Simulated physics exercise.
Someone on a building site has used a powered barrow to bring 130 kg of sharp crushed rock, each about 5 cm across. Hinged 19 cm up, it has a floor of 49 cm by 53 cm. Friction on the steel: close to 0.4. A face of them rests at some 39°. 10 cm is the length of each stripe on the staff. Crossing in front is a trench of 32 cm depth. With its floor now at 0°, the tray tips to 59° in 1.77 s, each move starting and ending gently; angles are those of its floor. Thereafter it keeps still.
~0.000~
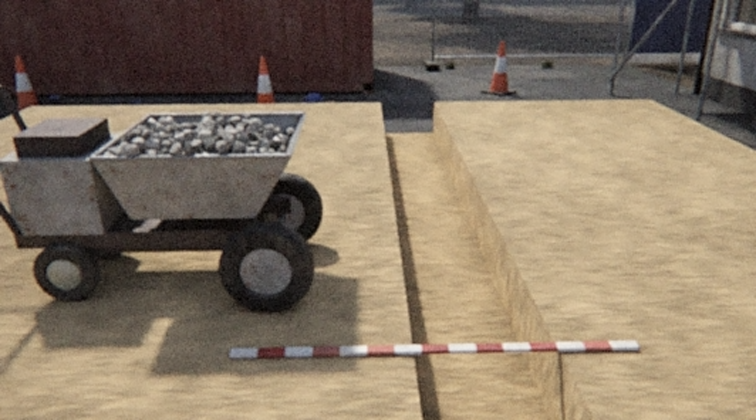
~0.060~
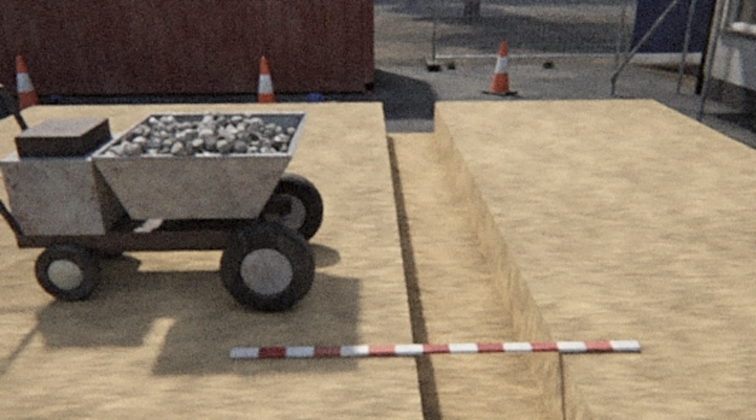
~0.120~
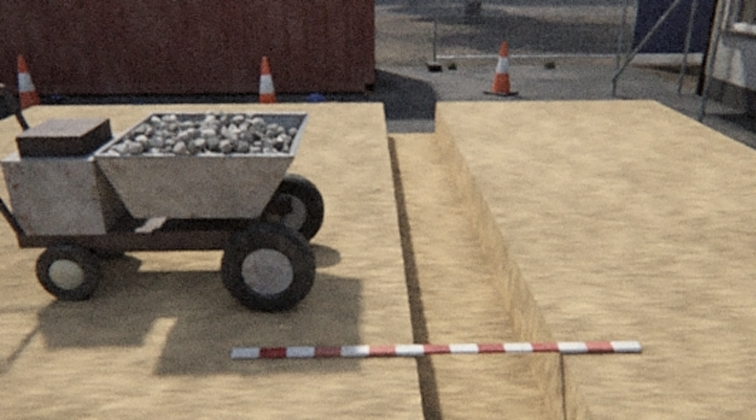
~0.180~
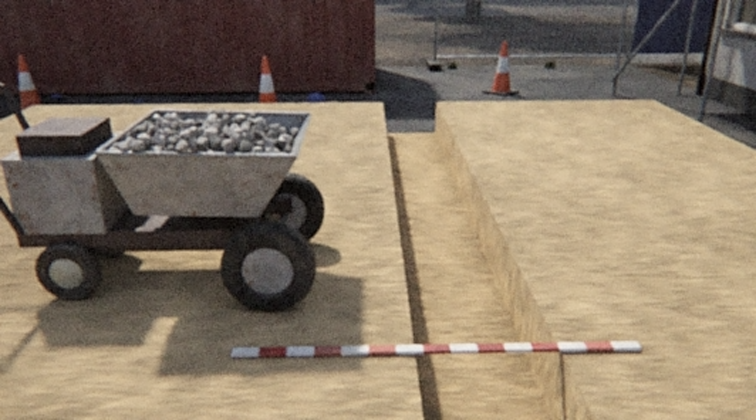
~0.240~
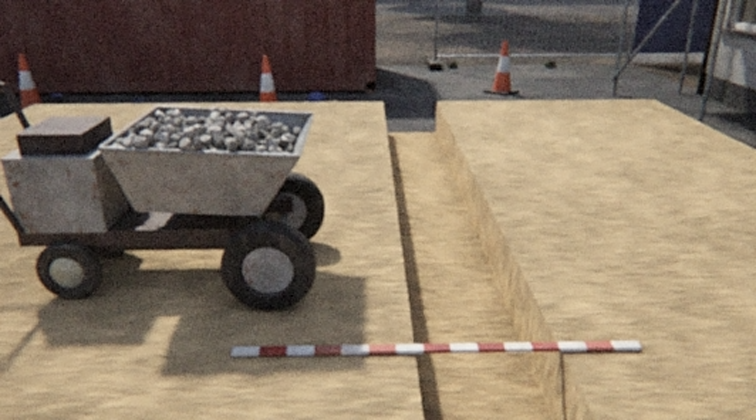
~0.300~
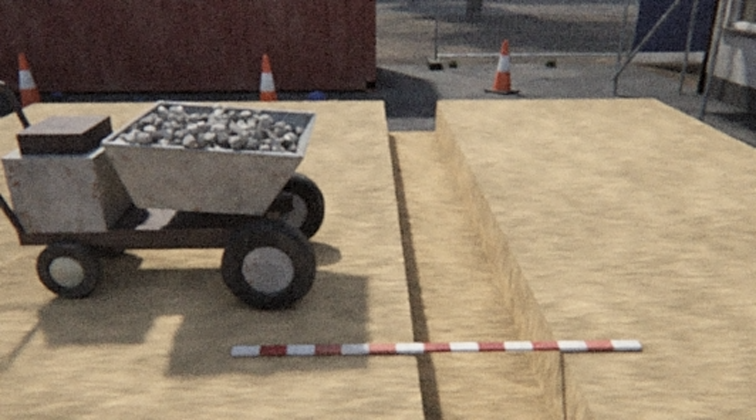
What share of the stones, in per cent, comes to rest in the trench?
About 24 per cent of the stones finish in the trench.
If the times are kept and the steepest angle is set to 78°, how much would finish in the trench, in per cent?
In that case near 90 per cent.
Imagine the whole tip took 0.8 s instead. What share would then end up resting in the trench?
Roughly 35 per cent would.
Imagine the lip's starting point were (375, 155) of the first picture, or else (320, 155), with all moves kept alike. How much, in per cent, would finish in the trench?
Close to 25 percent in the first case, 25 percent in the second.
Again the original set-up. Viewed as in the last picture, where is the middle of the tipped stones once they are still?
Roughly (445, 326), I'd say.
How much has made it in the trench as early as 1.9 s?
Around 5 per cent of it, at that instant.
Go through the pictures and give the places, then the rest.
The first frame shows lip at (290, 156), floor tilted 0°, highest stones at (203, 123).
In the second frame, the tray is at 0°, its lip at (291, 156); the top of the load is at (205, 122); the stones move at 0.0 m/s on average.
The third frame shows lip at (294, 157), floor tilted 1°, highest stones at (207, 122); the stones move at 0.1 m/s on average.
The fourth frame shows lip at (296, 157), floor tilted 2°, highest stones at (209, 120); the stones move at 0.1 m/s on average.
The fifth frame shows lip at (299, 157), floor tilted 3°, highest stones at (205, 118); the stones move at 0.2 m/s on average.
The sixth frame shows lip at (303, 157), floor tilted 5°, highest stones at (208, 116); the stones move at 0.2 m/s on average.
After 1.3 s the floor is at 50°; 99 % in the tray; the foremost stones are at (384, 197).
After 1.9 s the floor is at 59°; 90 % in the tray, 3 % short of the trench, 7 % in the trench; the foremost stones are at (462, 323).
After 2.2 s the floor is at 59°; 80 % in the tray, 3 % short of the trench, 17 % in the trench; the foremost stones are at (498, 345).
After 4.2 s the floor is at 59°; 74 % in the tray, 2 % short of the trench, 24 % in the trench; the foremost stones are at (505, 316).
